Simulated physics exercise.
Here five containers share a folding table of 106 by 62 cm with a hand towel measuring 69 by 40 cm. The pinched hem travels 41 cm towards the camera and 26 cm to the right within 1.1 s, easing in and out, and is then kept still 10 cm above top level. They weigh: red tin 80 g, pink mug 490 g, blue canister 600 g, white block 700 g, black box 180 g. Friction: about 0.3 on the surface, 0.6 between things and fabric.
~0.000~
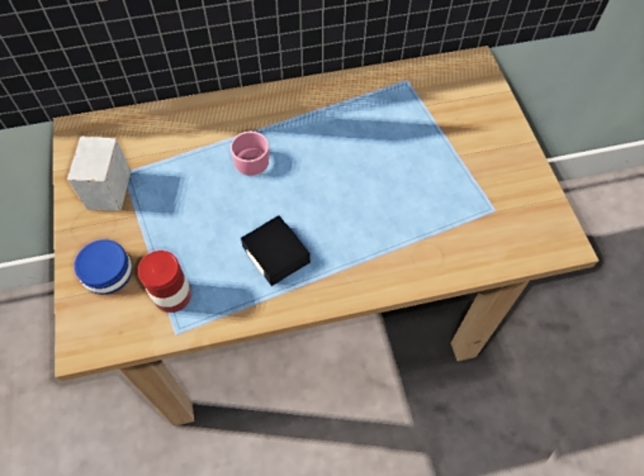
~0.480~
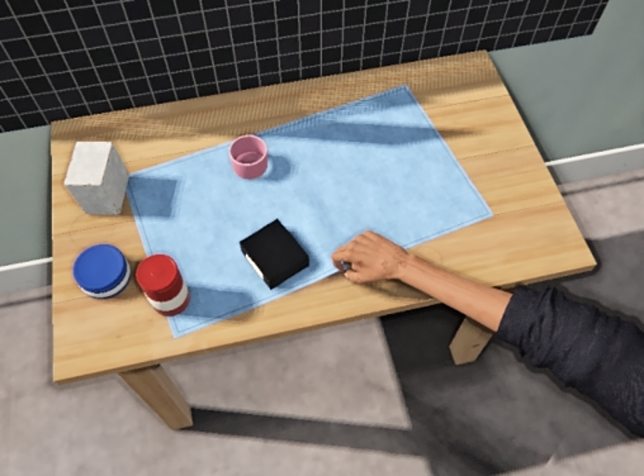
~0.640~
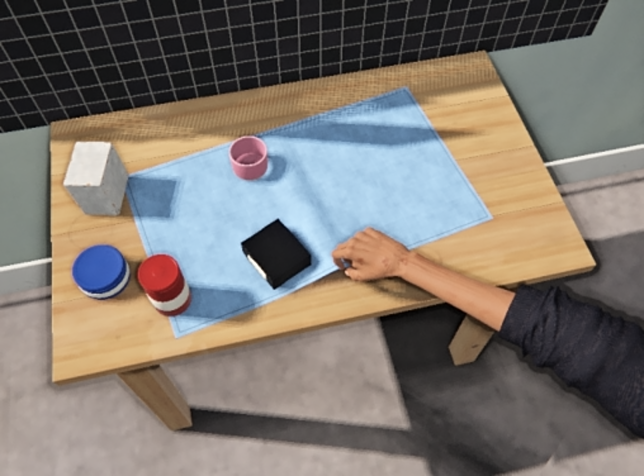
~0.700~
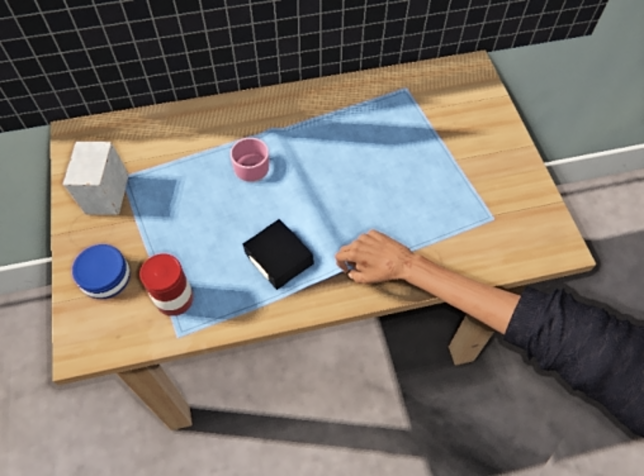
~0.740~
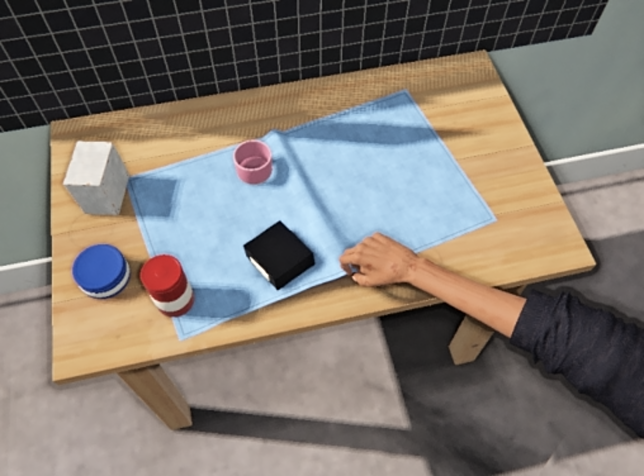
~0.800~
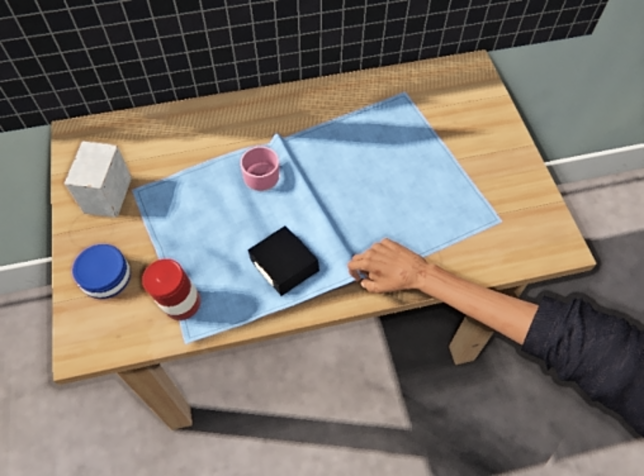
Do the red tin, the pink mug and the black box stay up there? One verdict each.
Result: Red tin goes over the edge, pink mug goes over the edge, black box goes over the edge.
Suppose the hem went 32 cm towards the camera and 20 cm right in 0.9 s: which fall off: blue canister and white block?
In that case: Blue canister stays on, white block stays up.
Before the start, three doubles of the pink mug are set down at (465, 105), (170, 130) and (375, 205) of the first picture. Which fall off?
In that order: Stays on, stays up, falls off.
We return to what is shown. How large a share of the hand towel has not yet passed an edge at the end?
Some 0 per cent of it.
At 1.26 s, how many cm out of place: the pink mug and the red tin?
About: Pink mug 35 cm, red tin 20 cm.
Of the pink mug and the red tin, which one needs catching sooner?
First goes the red one.
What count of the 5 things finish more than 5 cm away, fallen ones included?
That makes 3.
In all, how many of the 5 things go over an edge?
I count 3.
At 1.0 s, 85 % of the hand towel is still over the top; pink mug 18 cm off its start, black box 14 cm off its start, red tin 11 cm off its start.
At 1.3 s, 50 % of the hand towel is still over the top; pink mug 34 cm off its start, black box 30 cm off its start, red tin on its side, 18 cm off its start.
At 1.5 s, 15 % of the hand towel is still over the top; pink mug 50 cm off its start at (413, 327), black box over the edge, red tin over the edge.
At 1.7 s, 0 % of the hand towel is still over the top; pink mug over the edge, black box over the edge, red tin over the edge.
At 3.3 s, 0 % of the hand towel is still over the top; pink mug over the edge, black box over the edge, red tin over the edge.
